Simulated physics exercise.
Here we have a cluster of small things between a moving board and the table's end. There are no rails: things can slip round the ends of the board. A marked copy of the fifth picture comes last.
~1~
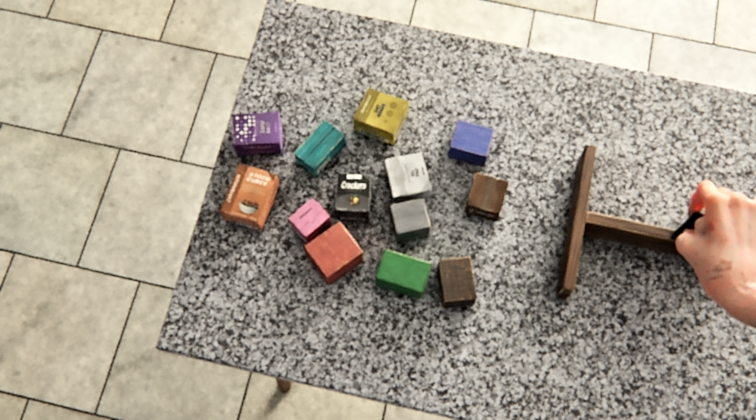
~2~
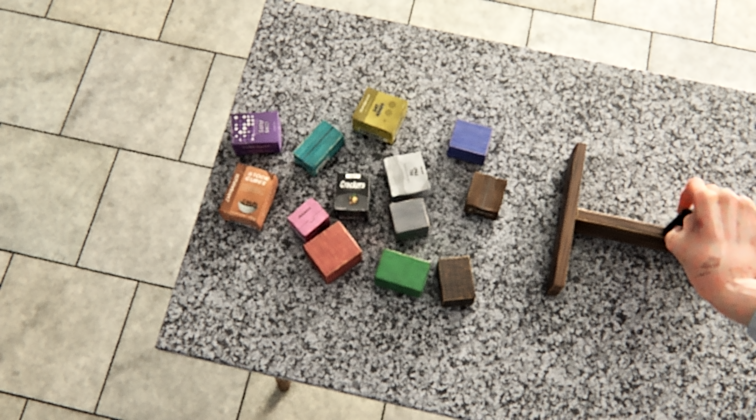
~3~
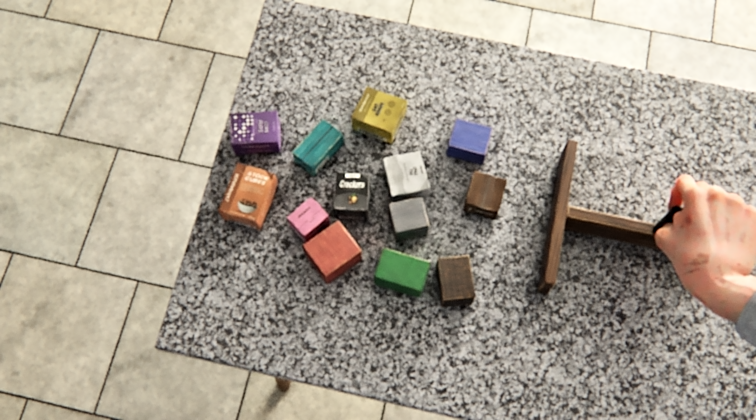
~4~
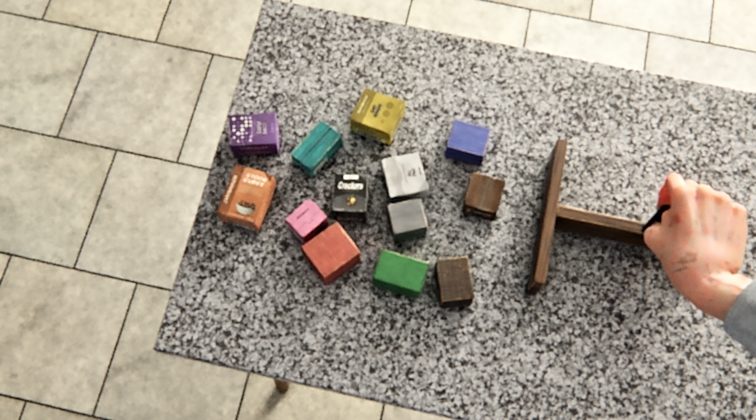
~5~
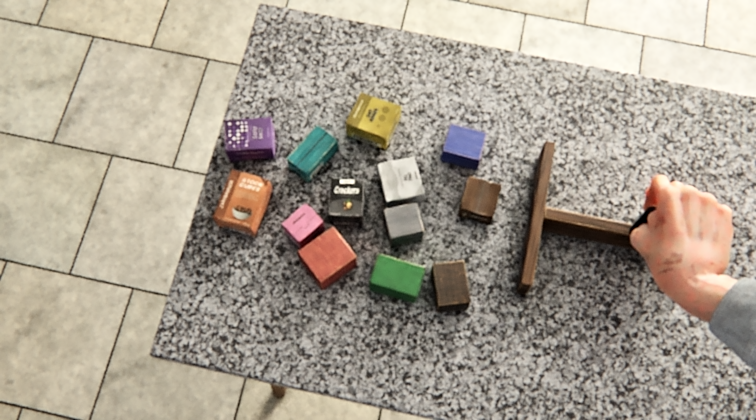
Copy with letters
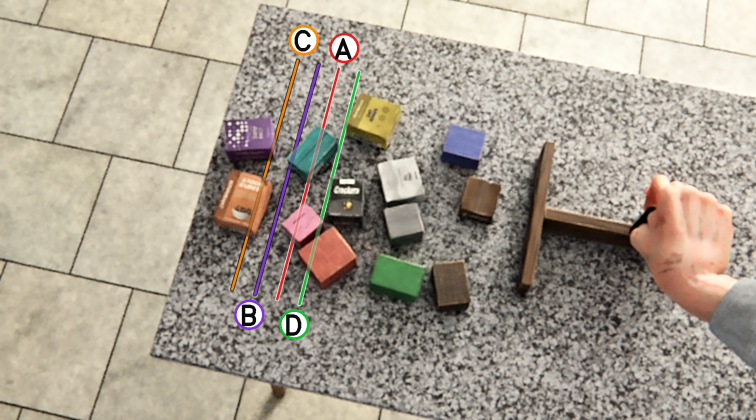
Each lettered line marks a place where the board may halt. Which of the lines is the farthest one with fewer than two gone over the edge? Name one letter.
As far as mark A.
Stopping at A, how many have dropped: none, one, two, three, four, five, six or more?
By then, one.
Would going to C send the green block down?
No.
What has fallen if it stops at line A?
The purple packet.
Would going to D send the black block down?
No.
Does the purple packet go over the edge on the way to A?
Yes.
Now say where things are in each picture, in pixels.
Green block (403, 274); turquoise box (320, 149); yellow packet (381, 117), in the first picture.
Board (571, 212); red block (333, 253), in the second picture.
Board (562, 209); brown box (485, 195), in the third picture.
Board (552, 209); pink packet (307, 222), in the fourth picture.
Board (539, 211); white box (400, 183); blue block (464, 147); grey block (403, 225), in the fifth picture.
On the marked copy, A at (310, 178); B at (288, 174); C at (267, 169); D at (331, 182).
Following A. Soon after the start, board (456, 194); black block (432, 290); green block (381, 280).
Later, board (373, 177); turquoise box (291, 148); yellow packet (324, 111).
In the end, board (312, 164); purple packet over the edge; orange packet (204, 199); one fallen.
As for the rest, B drops three; C drops four; D is within the limit but short.
